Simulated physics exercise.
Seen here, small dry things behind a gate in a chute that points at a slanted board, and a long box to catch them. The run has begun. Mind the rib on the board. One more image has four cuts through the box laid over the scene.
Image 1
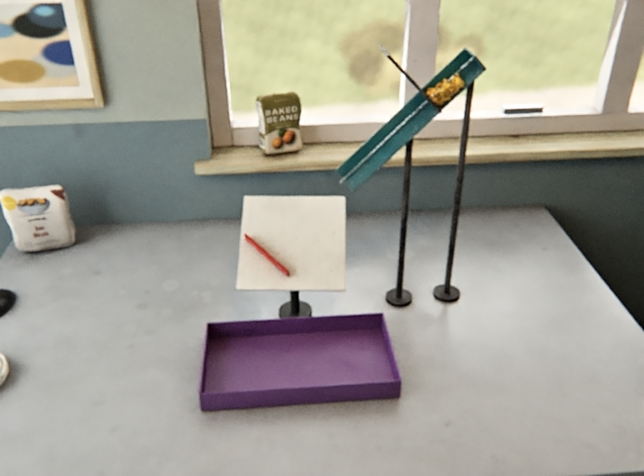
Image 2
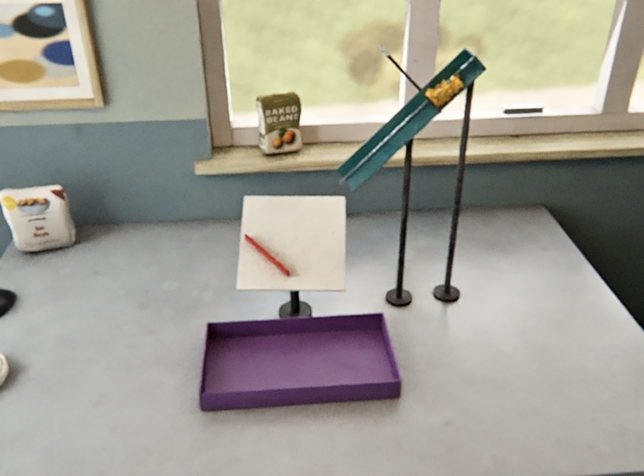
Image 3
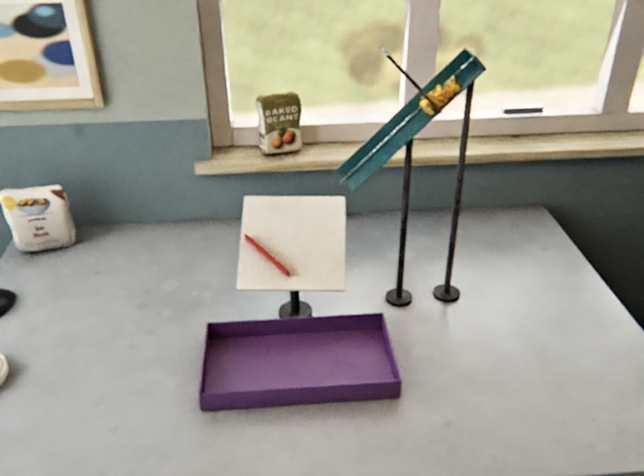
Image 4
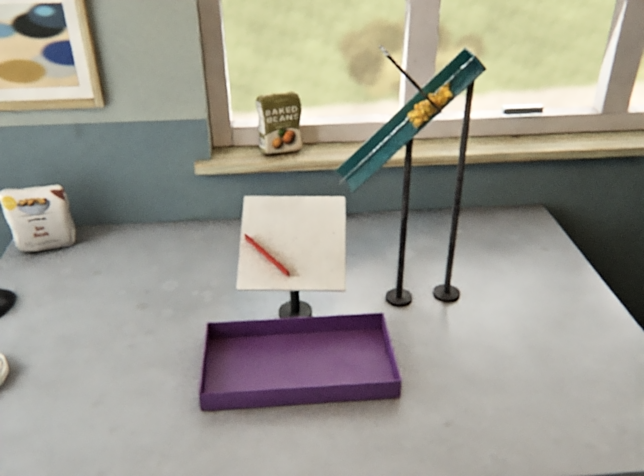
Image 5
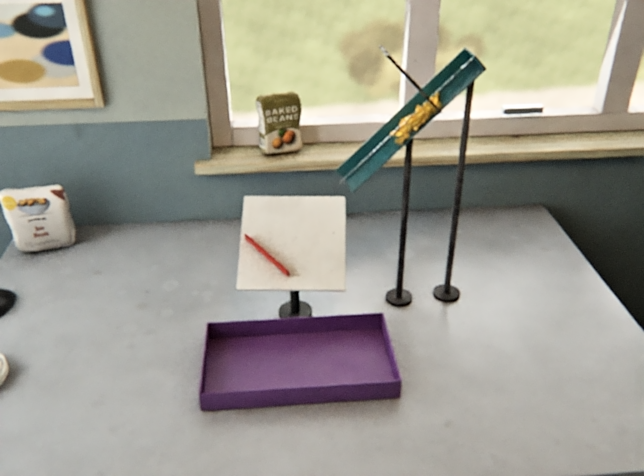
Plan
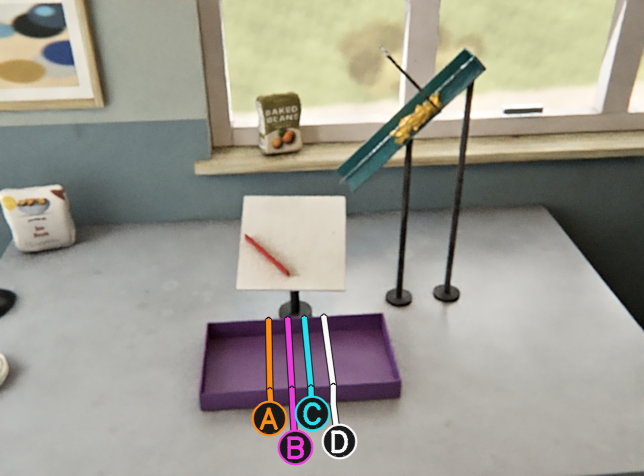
A pale grey tabletop stands before a blue-grey wall and a bright window, seen from the front and slightly above. A teal chute on two black stands slopes down leftward at right, holding yellow puffed balls, with a tilted white board bearing a red rib left of it and an empty purple box in front. The balls slide partway down the chute in a loose cluster, while everything else and the camera stay still.
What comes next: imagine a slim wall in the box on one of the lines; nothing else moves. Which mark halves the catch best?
Go for C.
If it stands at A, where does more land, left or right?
The right side.
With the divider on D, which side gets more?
The left side.
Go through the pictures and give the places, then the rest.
The first picture shows load behind the gate at (444, 91), puffed corn balls; lip of the chute at (350, 187), sloping fairly steeply.
The second picture shows middle of the board at (293, 241), tilted fairly steeply; middle of its low edge at (291, 290); of its high edge at (295, 196).
The third picture shows front corners of the box at (199, 394) and (401, 380), empty; front of the load at (427, 110).
The fourth picture shows middle of the load at (432, 107); its front at (415, 124), about a quarter of the way to the lip; rib from (245, 234) to (288, 272).
The fifth picture shows middle of the load at (415, 116); its front at (397, 141), about half of the way to the lip.
On the marked copy, line A crosses the front rim at (269, 389); line B crosses the front rim at (291, 387); line C crosses the front rim at (310, 386); line D crosses the front rim at (333, 385).
For line A, of what is caught, a small part on the left of the divider, nearly all on the right.
For line B, of what is caught, about a quarter on the left of the divider, most on the right.
For line C, of what is caught, about two thirds on the left of the divider, about a third on the right.
For line D, of what is caught, most on the left of the divider, a small part on the right.
